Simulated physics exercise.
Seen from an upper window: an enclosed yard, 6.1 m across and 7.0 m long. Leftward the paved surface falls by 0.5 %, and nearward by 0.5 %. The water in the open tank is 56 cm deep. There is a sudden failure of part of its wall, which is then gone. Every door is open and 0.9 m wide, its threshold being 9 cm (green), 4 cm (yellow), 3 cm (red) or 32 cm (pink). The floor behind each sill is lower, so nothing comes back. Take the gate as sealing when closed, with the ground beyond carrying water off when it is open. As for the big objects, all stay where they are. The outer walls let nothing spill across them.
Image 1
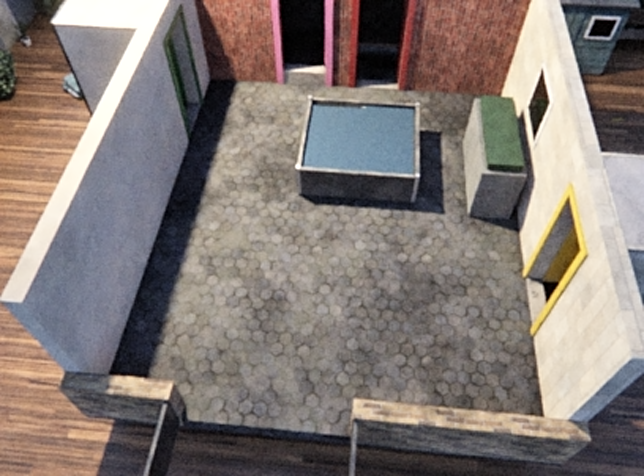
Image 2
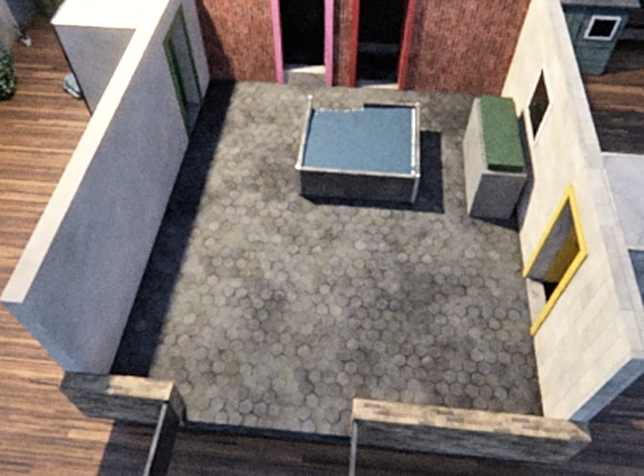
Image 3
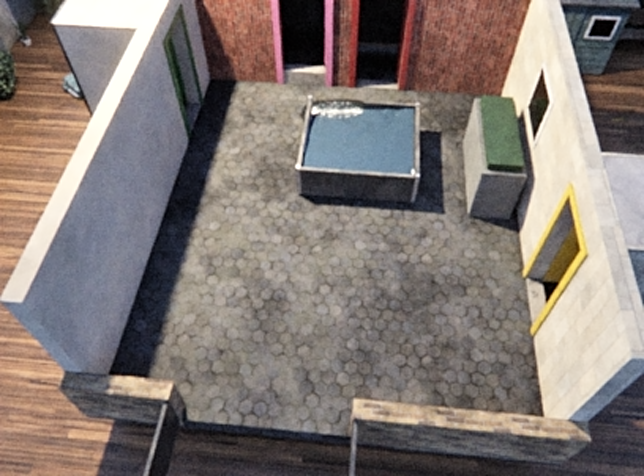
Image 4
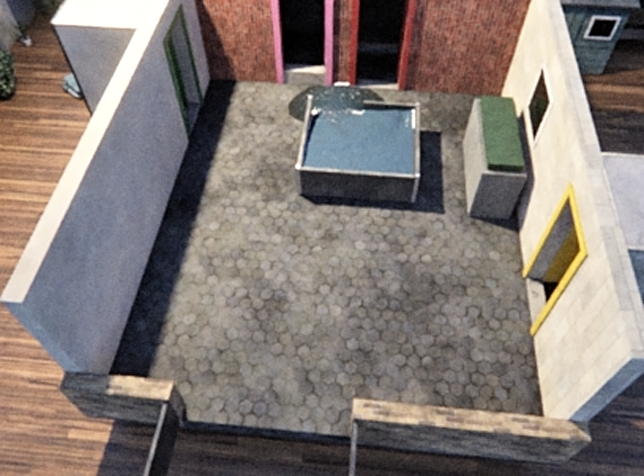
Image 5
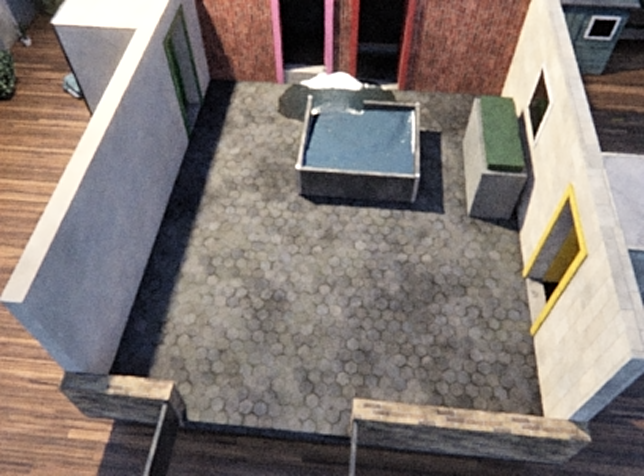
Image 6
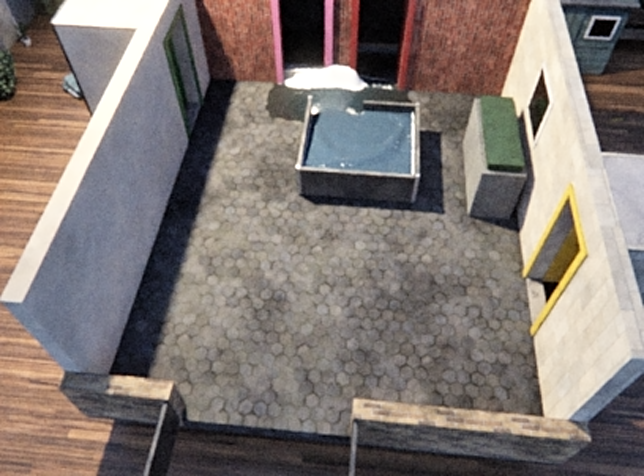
A paved, walled yard is seen from above, through a fixed view from an upper window. A raised open tank of blue water stands toward the back, with a green-topped block to its right, pink and red doorways in the brick wall behind, a green doorway left and a yellow one right. Water breaks out on the tank's far side, foams white, and spreads leftward across the paving behind it.
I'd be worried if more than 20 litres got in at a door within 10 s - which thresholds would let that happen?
Door by door: The green door would; the yellow door would not; the red door would; the pink door would not.
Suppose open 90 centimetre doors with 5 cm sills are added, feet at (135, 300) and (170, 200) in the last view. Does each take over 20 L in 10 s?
First door short of the limit, second door short of the limit.
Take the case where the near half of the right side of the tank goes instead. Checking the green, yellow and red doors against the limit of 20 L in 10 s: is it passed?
Then green does not exceed it, yellow exceeds it, red exceeds it.
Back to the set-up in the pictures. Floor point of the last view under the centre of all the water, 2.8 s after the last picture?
Near (325, 139).
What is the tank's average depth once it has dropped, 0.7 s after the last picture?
39 cm.
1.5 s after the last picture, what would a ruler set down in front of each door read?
Green 16 cm, yellow 0 cm, red 16 cm, pink 26 cm.
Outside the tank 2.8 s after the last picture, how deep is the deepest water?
Peak depth: Approx. 22 cm.
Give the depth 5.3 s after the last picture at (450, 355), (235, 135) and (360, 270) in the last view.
0, 5, 0 cm.
Then, 0.7 s after the last picture water covers 10 % of the floor and is deepest (40 cm) near (337, 89); green door not reached, yellow door not reached, red door 17 cm at the sill, 54 L in, pink door 32 cm at the sill, 3 L in.
Then, 1.5 s after the last picture water covers 15 % of the floor and is deepest (33 cm) near (337, 89); green door 16 cm at the sill, 2 L in, yellow door not reached, red door 16 cm at the sill, 123 L in, pink door 26 cm at the sill, 7 L in.
Then, 2.8 s after the last picture water covers 30 % of the floor and is deepest (22 cm) near (218, 82); green door 15 cm at the sill, 32 L in, yellow door not reached, red door 12 cm at the sill, 202 L in, pink door 18 cm at the sill, 8 L in.
Then, 5.3 s after the last picture water covers 60 % of the floor and is deepest (14 cm) near (208, 87); green door 11 cm at the sill, 59 L in, yellow door 1 cm at the sill, 0 L in, red door 8 cm at the sill, 278 L in, pink door 11 cm at the sill, 8 L in.
Then, 9.3 s after the last picture water covers 85 % of the floor and is deepest (8 cm) near (337, 89); green door 6 cm at the sill, 63 L in, yellow door 1 cm at the sill, 0 L in, red door 5 cm at the sill, 317 L in, pink door 7 cm at the sill, 8 L in.
